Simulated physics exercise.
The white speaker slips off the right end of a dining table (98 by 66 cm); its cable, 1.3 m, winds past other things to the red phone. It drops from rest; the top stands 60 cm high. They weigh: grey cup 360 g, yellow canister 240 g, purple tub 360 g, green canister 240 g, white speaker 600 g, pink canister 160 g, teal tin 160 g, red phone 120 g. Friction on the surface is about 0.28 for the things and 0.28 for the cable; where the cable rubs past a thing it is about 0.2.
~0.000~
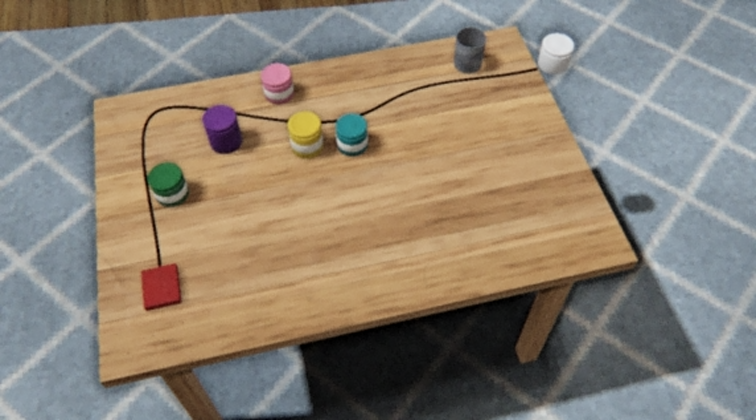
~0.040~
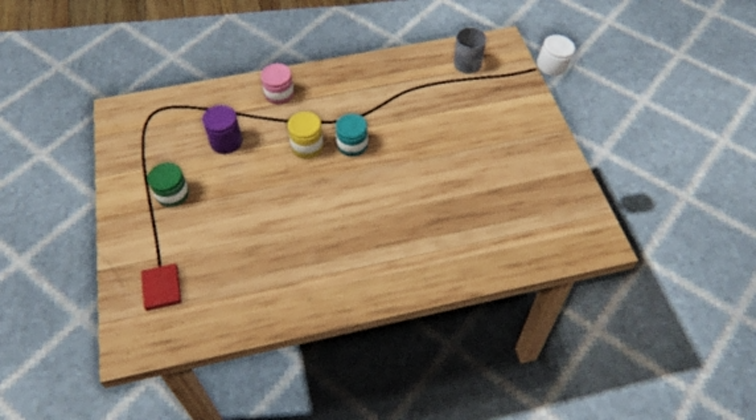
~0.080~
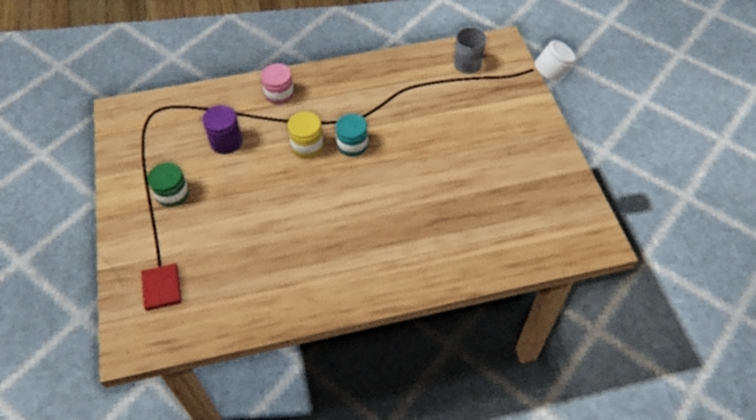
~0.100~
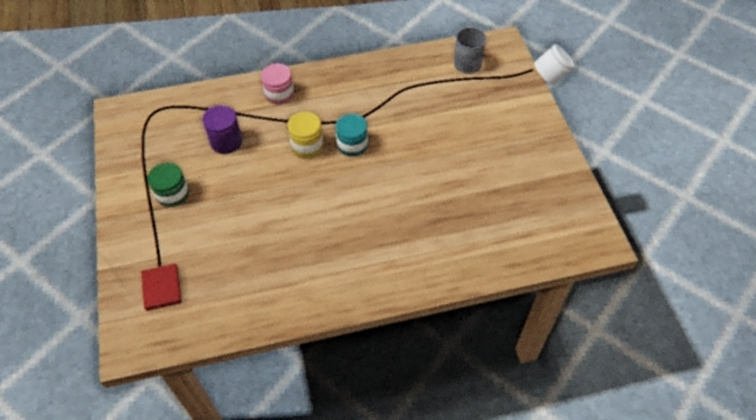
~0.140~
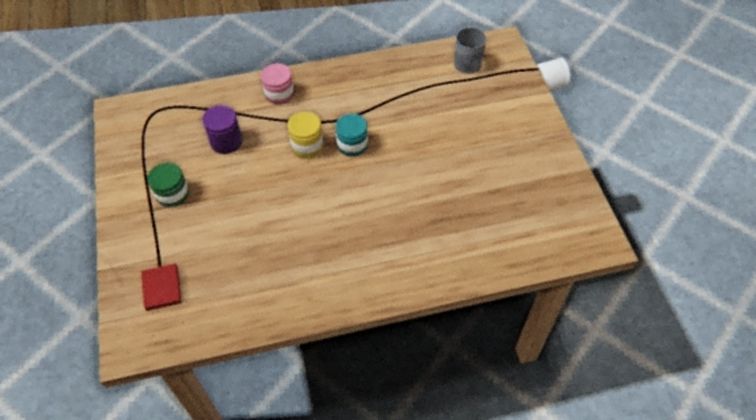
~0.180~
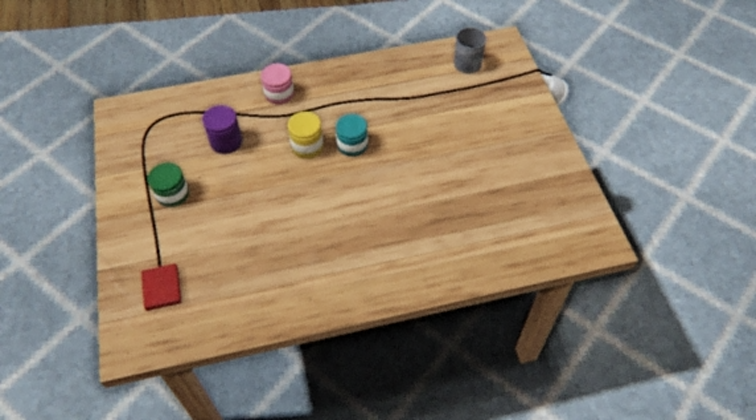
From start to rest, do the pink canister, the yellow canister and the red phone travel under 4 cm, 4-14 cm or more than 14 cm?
In order: The pink canister travels a long way; the yellow canister stays in the low band; the red phone ends far away.
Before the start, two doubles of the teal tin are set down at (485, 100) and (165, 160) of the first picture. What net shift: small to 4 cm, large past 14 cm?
In that order: Small, large.
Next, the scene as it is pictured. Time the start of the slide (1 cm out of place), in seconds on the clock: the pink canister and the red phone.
About: Pink canister 0.70 s, red phone 0.28 s.
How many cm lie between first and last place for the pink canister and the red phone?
About: Pink canister off the top, red phone off the top.
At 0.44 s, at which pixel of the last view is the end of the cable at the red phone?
Around (184, 153).
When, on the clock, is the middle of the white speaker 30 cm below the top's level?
That is: 0.32 s.
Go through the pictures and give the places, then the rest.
Pink canister (276, 74); yellow canister (304, 123); red phone (160, 285); cable runs through (377, 108) (262, 118) (150, 117) (152, 213), in the first frame.
White speaker (559, 45); cable runs through (262, 118), in the second frame.
White speaker (555, 61); cable runs through (262, 118), in the third frame.
White speaker (555, 65); cable runs through (262, 118), in the fourth frame.
White speaker (553, 76); cable runs through (262, 118), in the fifth frame.
Pink canister (276, 74); yellow canister (304, 123); red phone (160, 285); cable runs through (506, 79) (394, 99) (278, 116) (160, 120), in the sixth frame.
After 0.4 s, the cable's tail end at (184, 153); red phone 28 cm off its start, green canister 9 cm off its start, purple tub 6 cm off its start.
After 0.7 s, the cable has left the top; red phone over the edge, pink canister 2 cm off its start, green canister 12 cm off its start.
After 0.9 s, the cable has left the top; red phone over the edge, pink canister over the edge, green canister 12 cm off its start at (225, 178).
After 1.2 s, the cable has left the top; red phone over the edge, pink canister over the edge, green canister 12 cm off its start.
After 2.4 s, the cable has left the top; red phone over the edge, pink canister over the edge, yellow canister 0 cm off its start at (304, 123), green canister 12 cm off its start at (225, 178).
